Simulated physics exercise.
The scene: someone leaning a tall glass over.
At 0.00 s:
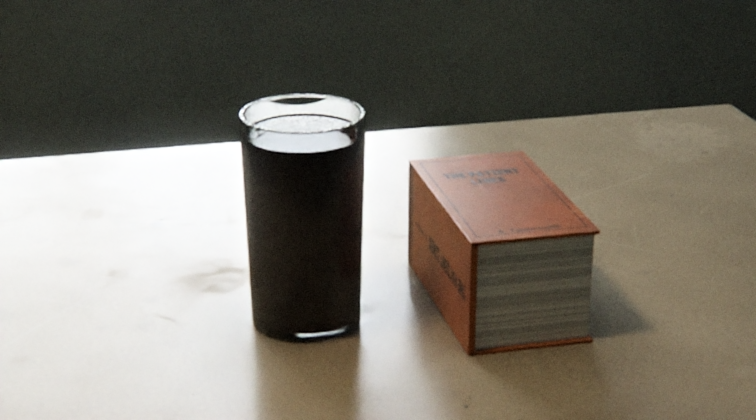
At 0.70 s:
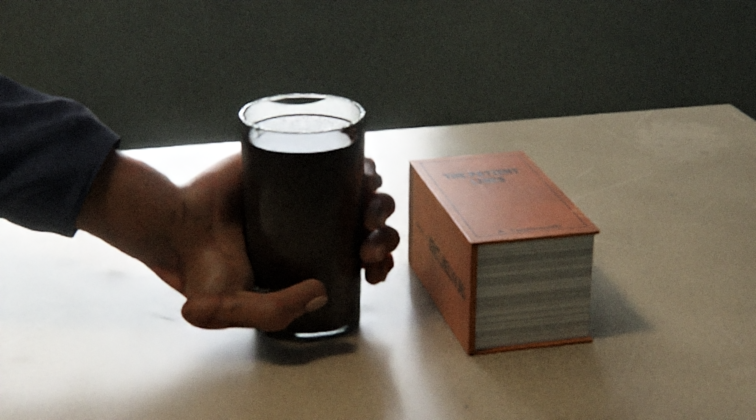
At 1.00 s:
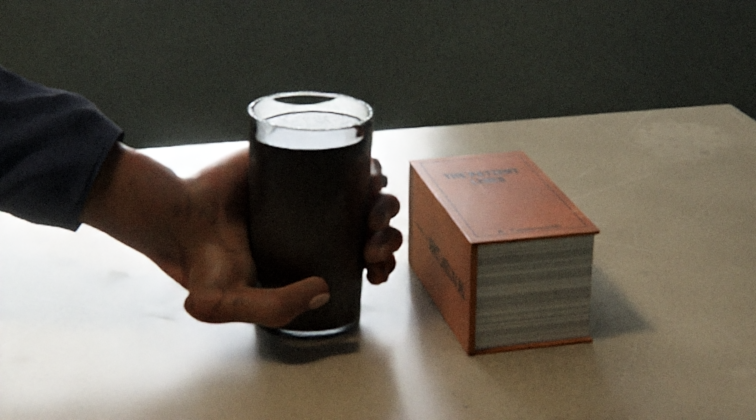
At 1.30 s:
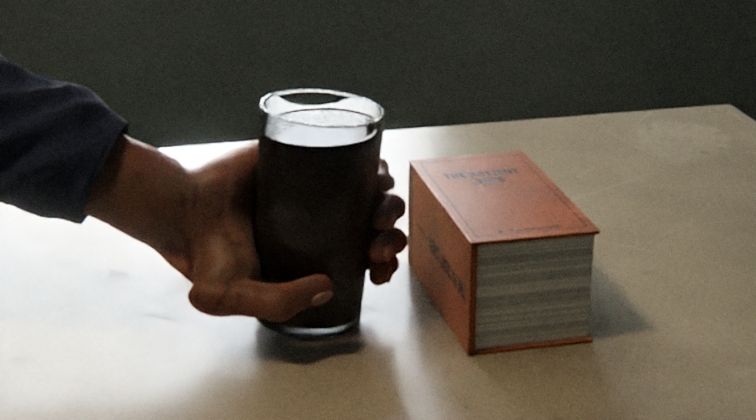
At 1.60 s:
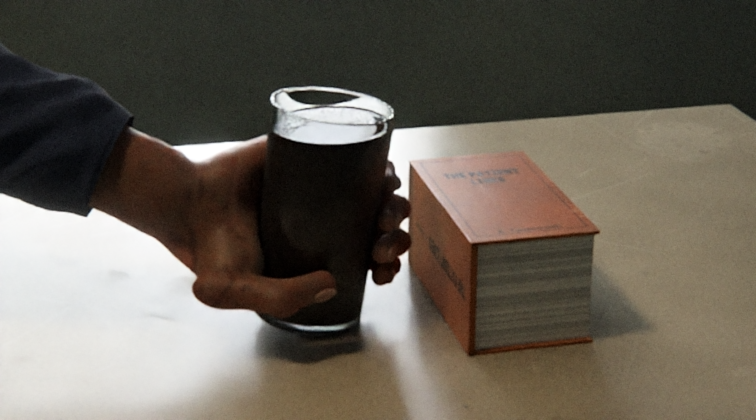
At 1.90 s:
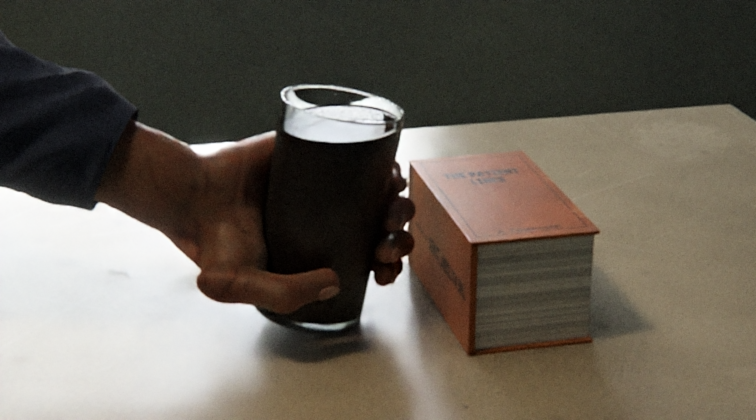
On a pale tabletop, a hand grasps a tall glass nearly full of dark liquid and leans it slightly right, towards a thick book.
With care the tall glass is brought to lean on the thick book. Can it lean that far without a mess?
As it turns out, it loses some.
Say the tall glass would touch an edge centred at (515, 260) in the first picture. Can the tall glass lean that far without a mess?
Verdict: Loses some.
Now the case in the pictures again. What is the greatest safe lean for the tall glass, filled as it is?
About 25°.
After 2.5 s, the tall glass leans by about 20°; nothing has left it.
After 3.1 s, the tall glass leans by about 30°; some has gone over its rim; nearly all of the coffee is inside.
After 4.5 s, the tall glass leans by about 35°, against the thick book; some has gone over its rim; nearly all of the coffee is inside.
